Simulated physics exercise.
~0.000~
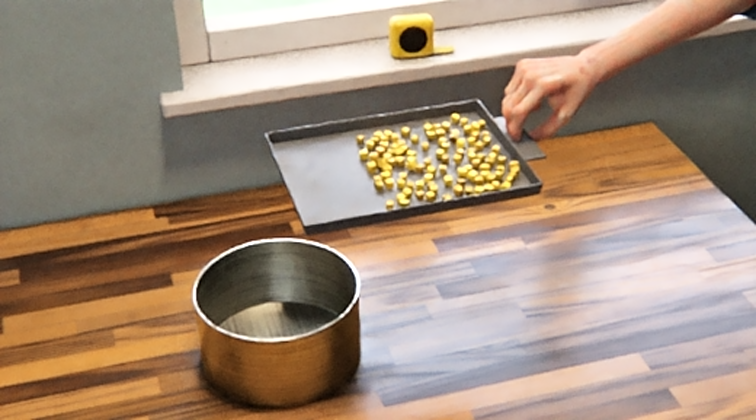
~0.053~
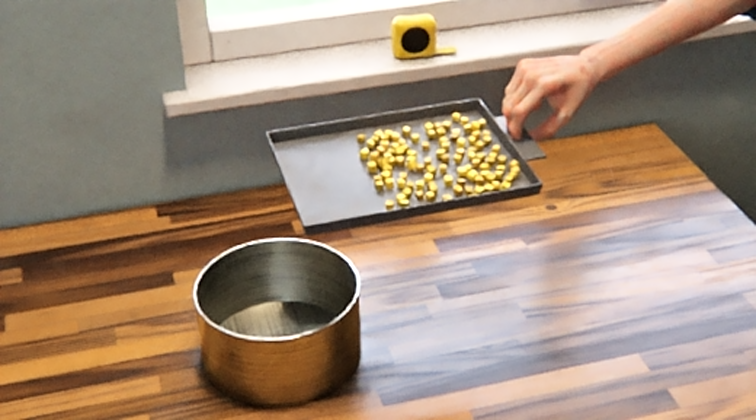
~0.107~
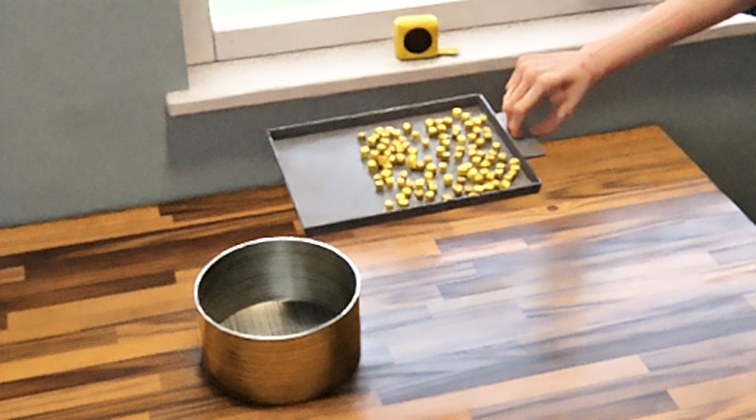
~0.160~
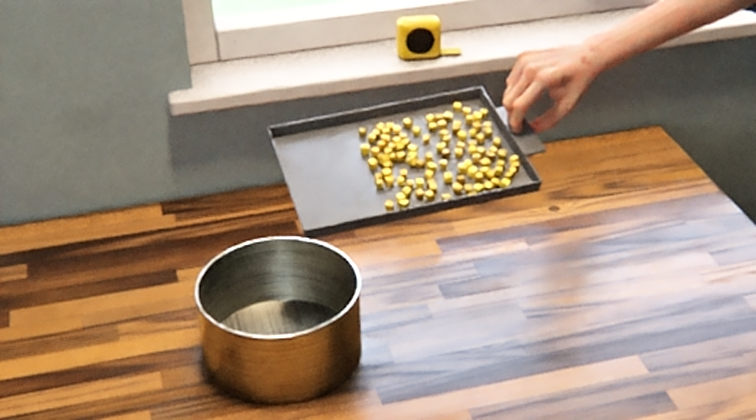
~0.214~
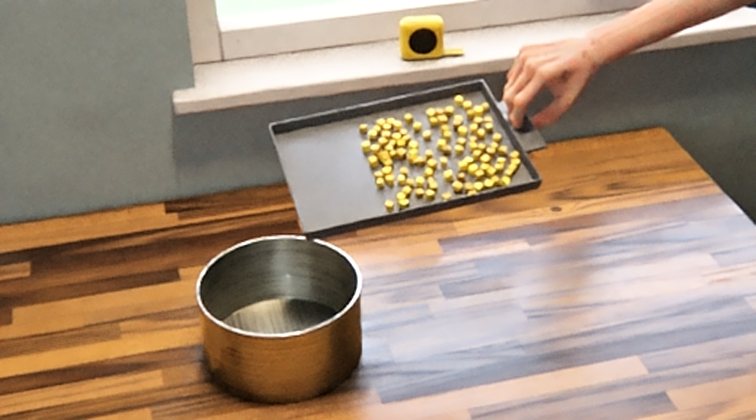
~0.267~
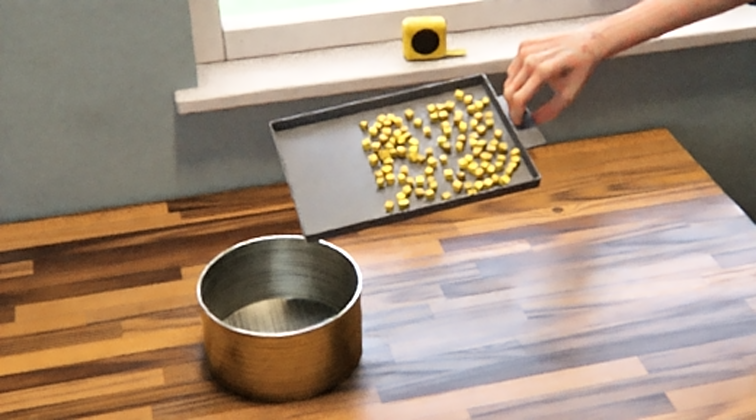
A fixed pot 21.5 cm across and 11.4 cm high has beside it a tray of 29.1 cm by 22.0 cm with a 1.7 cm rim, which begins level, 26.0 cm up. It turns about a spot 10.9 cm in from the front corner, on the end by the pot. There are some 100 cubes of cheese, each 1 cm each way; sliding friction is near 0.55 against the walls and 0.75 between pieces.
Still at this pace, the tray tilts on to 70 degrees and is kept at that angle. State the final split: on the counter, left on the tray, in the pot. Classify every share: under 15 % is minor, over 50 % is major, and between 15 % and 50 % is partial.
Counter: Partial, tray: Major, pot: Minor.
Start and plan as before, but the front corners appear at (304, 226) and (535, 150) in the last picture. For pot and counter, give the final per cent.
Final per cent - pot 35, counter 25.
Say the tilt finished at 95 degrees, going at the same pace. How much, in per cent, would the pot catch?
You'd end up with some 45 % in the pot.
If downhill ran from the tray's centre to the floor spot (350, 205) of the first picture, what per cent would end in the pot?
The share would be about 10 percent.
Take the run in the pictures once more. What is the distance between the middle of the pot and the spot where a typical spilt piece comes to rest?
That comes to near 24 cm.
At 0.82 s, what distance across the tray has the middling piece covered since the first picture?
By then it sits near 3 cm from where it began.
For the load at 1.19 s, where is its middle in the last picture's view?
Somewhere about (364, 238) in the last view.
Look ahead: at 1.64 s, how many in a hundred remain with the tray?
Reading: Approx. 65%.
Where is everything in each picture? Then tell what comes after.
In the first frame, tray tilt 0 degrees, front corners at (307, 224) and (540, 183); middle of the pieces at (446, 159); pot at (276, 287).
In the second frame, tray tilt 1 degrees, front corners at (306, 224) and (540, 183); middle of the pieces at (446, 159).
In the third frame, tray tilt 2 degrees, front corners at (306, 226) and (539, 182); middle of the pieces at (446, 157).
In the fourth frame, tray tilt 5 degrees, front corners at (306, 228) and (539, 180), lowest corner left front; middle of the pieces at (446, 154).
In the fifth frame, tray tilt 8 degrees, front corners at (306, 231) and (539, 178), lowest corner left front; middle of the pieces at (447, 150).
In the sixth frame, tray tilt 11 degrees, front corners at (306, 233) and (539, 177), lowest corner left front; middle of the pieces at (447, 148); pot at (279, 283). Its pace works out near 50 degrees a second.
After 0.82 s, tilt 39 degrees; the tray holds 100 %, the pot 0 %.
After 1.19 s, tilt 58 degrees; the tray holds 75 %, the pot 0 %.
Then, at 1.64 s, tilt 70 degrees; the tray holds 65 %, the pot 5 %.
In the end, at 2.5 s, counter 30 %, tray 65 %, pot 5 %.
